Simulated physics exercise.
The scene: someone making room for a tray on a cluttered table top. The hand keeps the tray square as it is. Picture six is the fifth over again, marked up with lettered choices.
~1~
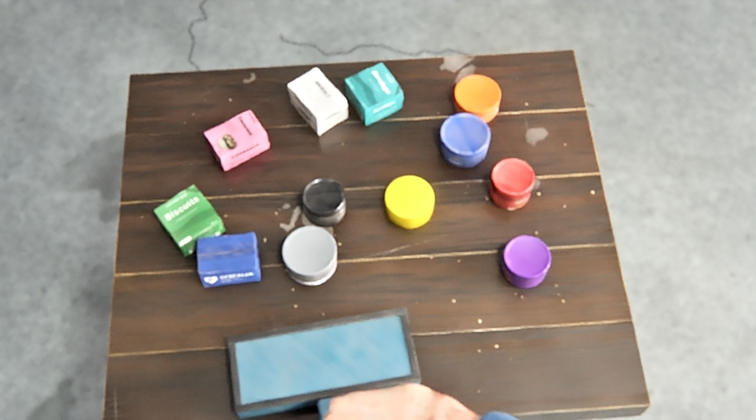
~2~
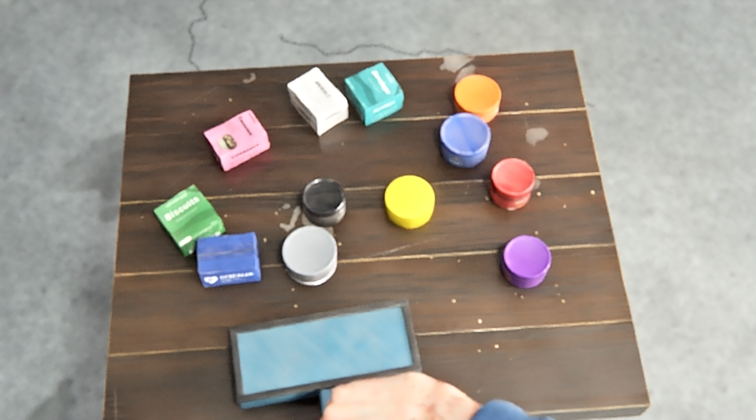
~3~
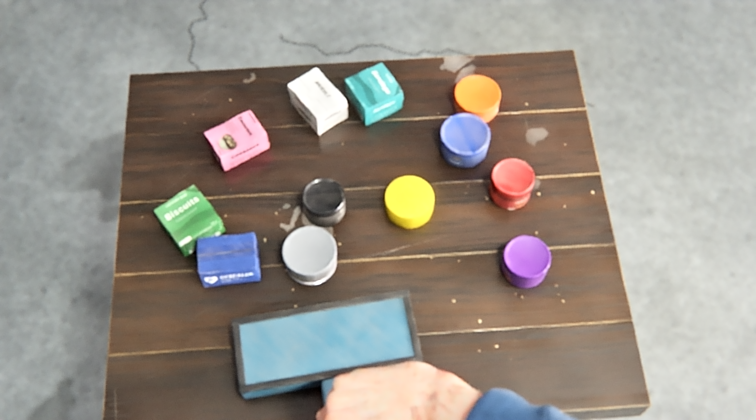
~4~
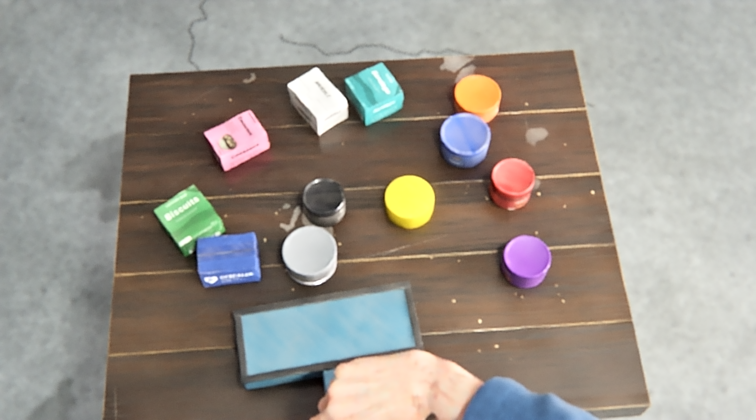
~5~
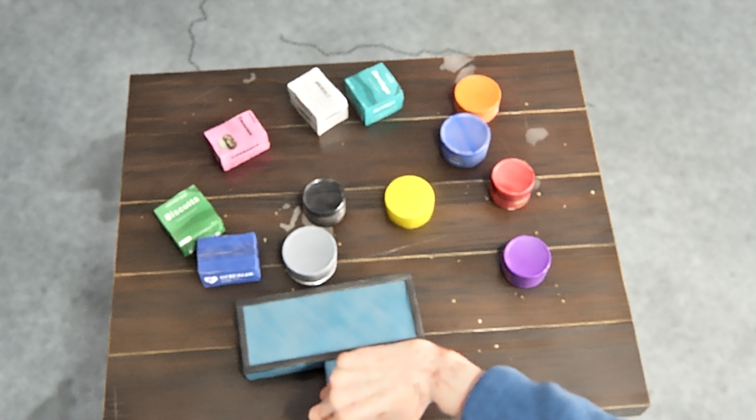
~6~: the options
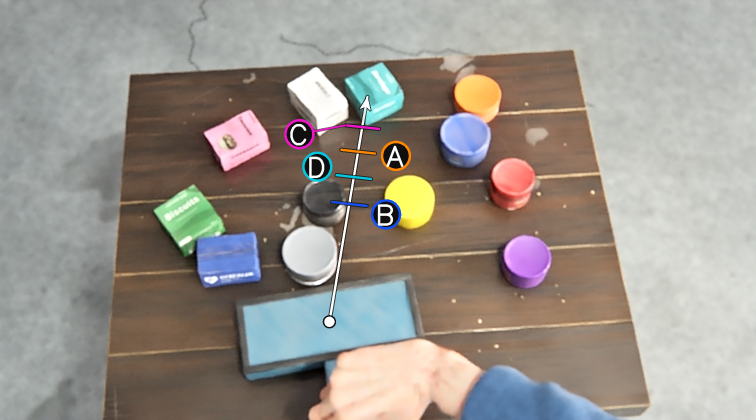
In the video, a hand at the bottom edge of a dark wooden table slides a blue tray with a dark rim slightly upward, toward the gray and black round containers, while the surrounding colorful boxes and tubs stay still.
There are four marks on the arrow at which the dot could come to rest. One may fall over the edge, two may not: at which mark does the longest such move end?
No farther than C.
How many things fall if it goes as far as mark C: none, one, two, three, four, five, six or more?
By then, none.
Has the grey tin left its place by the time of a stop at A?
By then, yes.
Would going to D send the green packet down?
No.
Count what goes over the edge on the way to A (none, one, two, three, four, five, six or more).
The count is none.
On the copy, A at (358, 152); B at (349, 204); C at (362, 127); D at (354, 177); the arrow from (329, 322) to (368, 97); the white dot at (329, 322).
On C. First, tray (343, 252); green packet (182, 219); blue box (224, 242).
Then, tray (354, 182); green packet (181, 218); yellow pot (400, 125).
Finally, tray (362, 133); turquoise box (362, 58); white packet (311, 60); none fallen.
By contrast, A is within the limit but short; B is within the limit but short; D is within the limit but short.
